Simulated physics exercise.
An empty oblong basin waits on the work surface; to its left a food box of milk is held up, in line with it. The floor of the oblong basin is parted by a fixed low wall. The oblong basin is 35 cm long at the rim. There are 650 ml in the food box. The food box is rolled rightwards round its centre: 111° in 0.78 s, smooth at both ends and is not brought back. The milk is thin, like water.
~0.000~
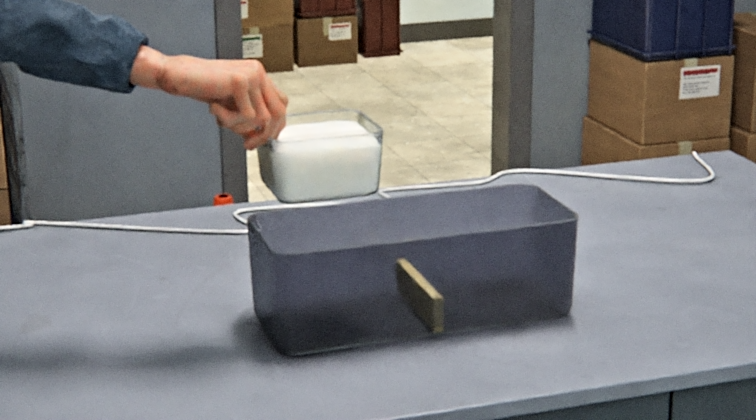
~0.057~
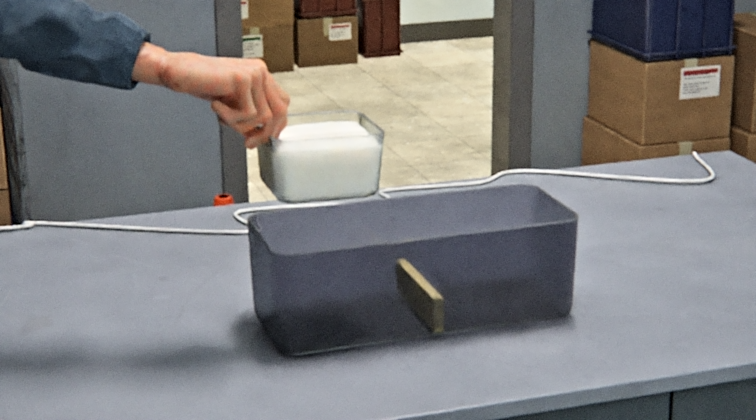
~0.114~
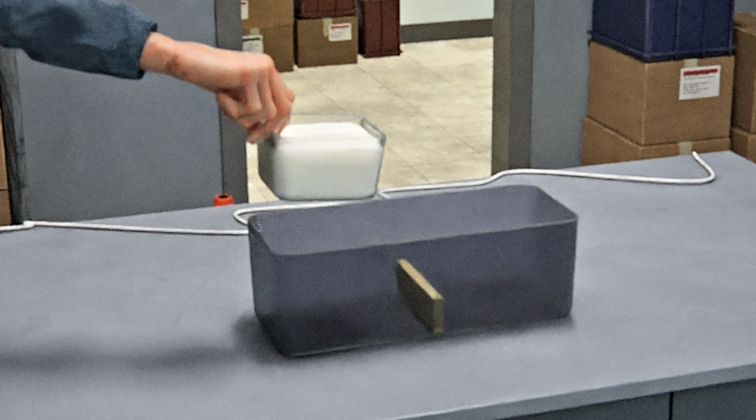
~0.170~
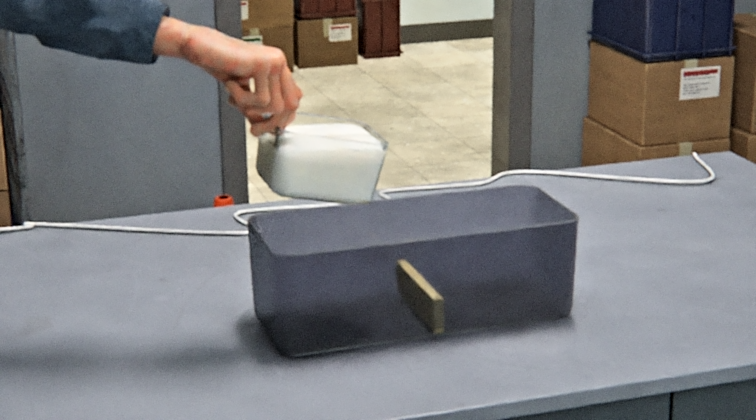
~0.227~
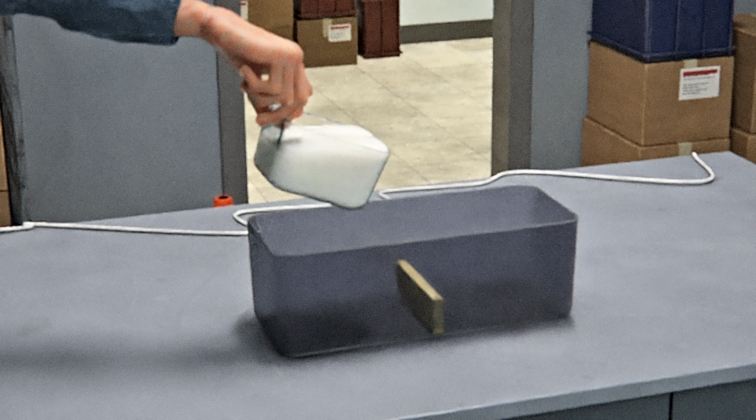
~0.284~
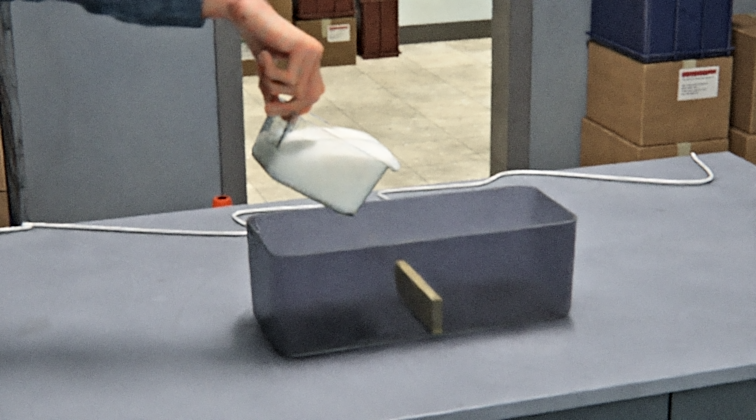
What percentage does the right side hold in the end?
About 50 per cent.
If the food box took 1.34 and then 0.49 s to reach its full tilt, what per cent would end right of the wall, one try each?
In turn about 60 and 30 per cent.
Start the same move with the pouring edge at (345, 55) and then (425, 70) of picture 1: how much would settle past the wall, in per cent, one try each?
First 35, then 90 per cent.
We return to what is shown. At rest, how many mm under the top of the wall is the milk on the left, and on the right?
Left about 28 mm, right about 26 mm.
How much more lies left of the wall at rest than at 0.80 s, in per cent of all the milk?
Some 3 per cent.
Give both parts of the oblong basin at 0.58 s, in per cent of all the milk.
Left about 22, right about 38.
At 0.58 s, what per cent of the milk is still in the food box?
Some 20 per cent.
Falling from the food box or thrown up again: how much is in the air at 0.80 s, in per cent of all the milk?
Near 2 in a hundred.
Then, 0.58 s in, the tilt is 94° and 20 per cent is still to pour, 23 is left of the wall and 38 right of it.
Then, 0.80 s in, the tilt is 111° and 2 per cent is still to pour, 46 is left of the wall and 50 right of it.
Then, 1.03 s in, the tilt is 111° and 0 per cent is still to pour, 49 is left of the wall and 50 right of it.
Then, 1.28 s in, the tilt is 111° and 0 per cent is still to pour, 50 is left of the wall and 49 right of it.
Finally, 50 per cent lies left of the wall, 50 right of it and 1 outside.
